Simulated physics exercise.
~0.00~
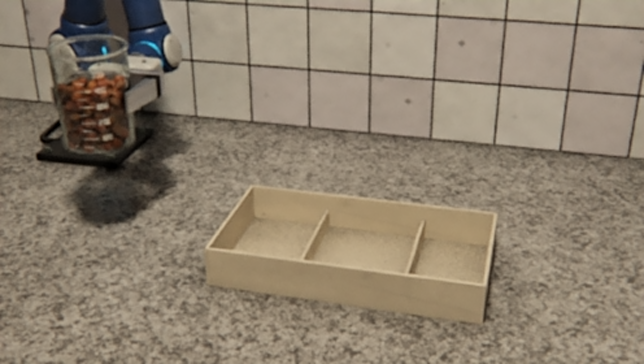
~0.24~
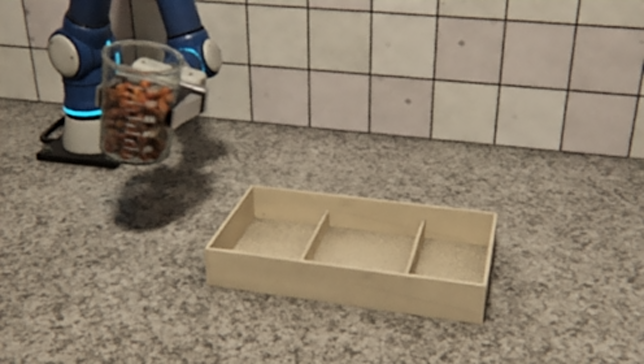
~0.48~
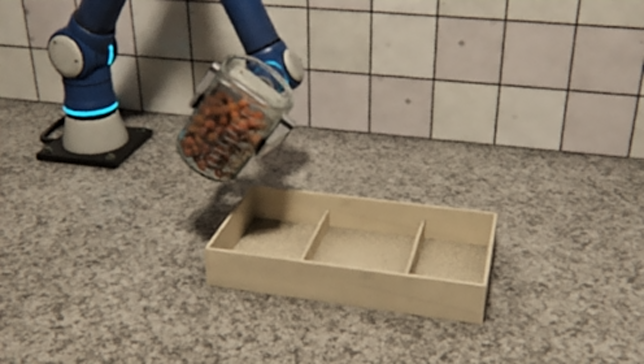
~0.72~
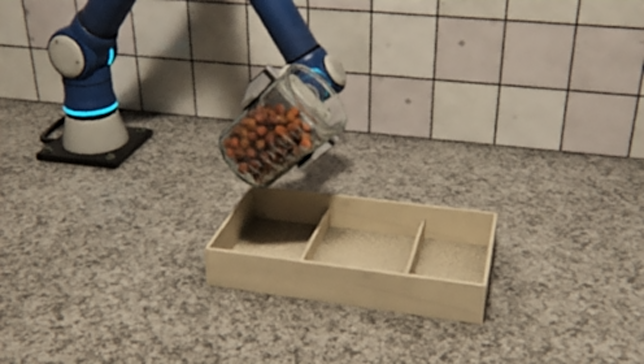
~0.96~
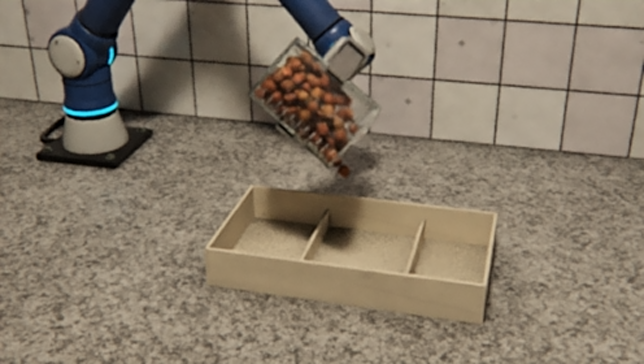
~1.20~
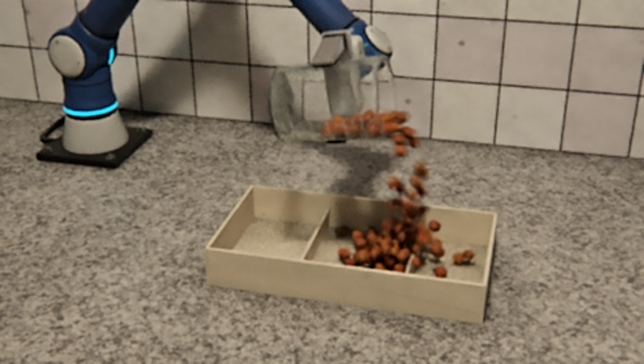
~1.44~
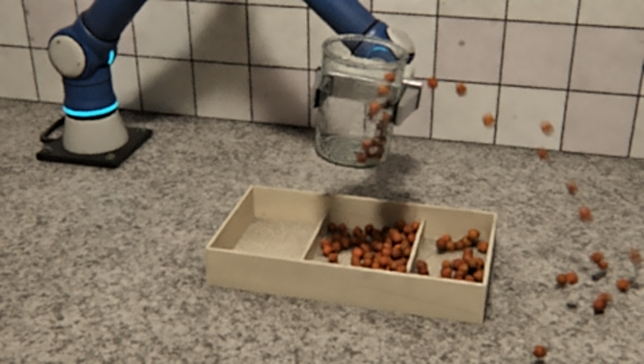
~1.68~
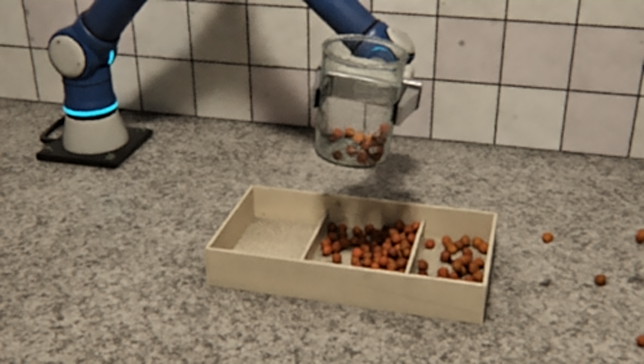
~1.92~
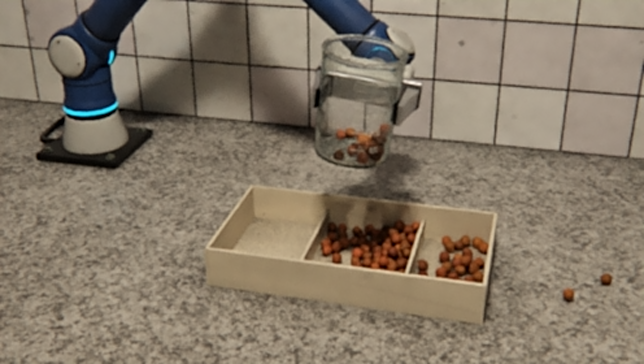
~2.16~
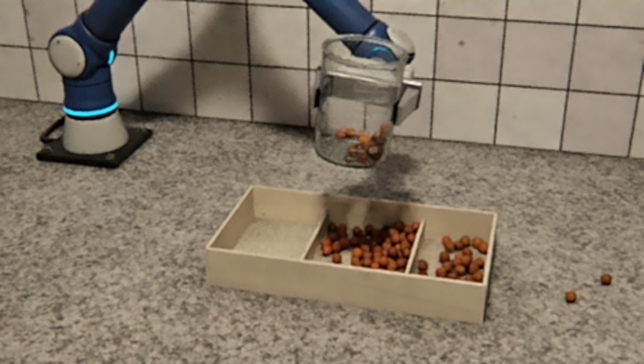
Robot arm tipping a glass of hazelnuts over a divided box, filling two sections, leaving the left empty and a few spilled.
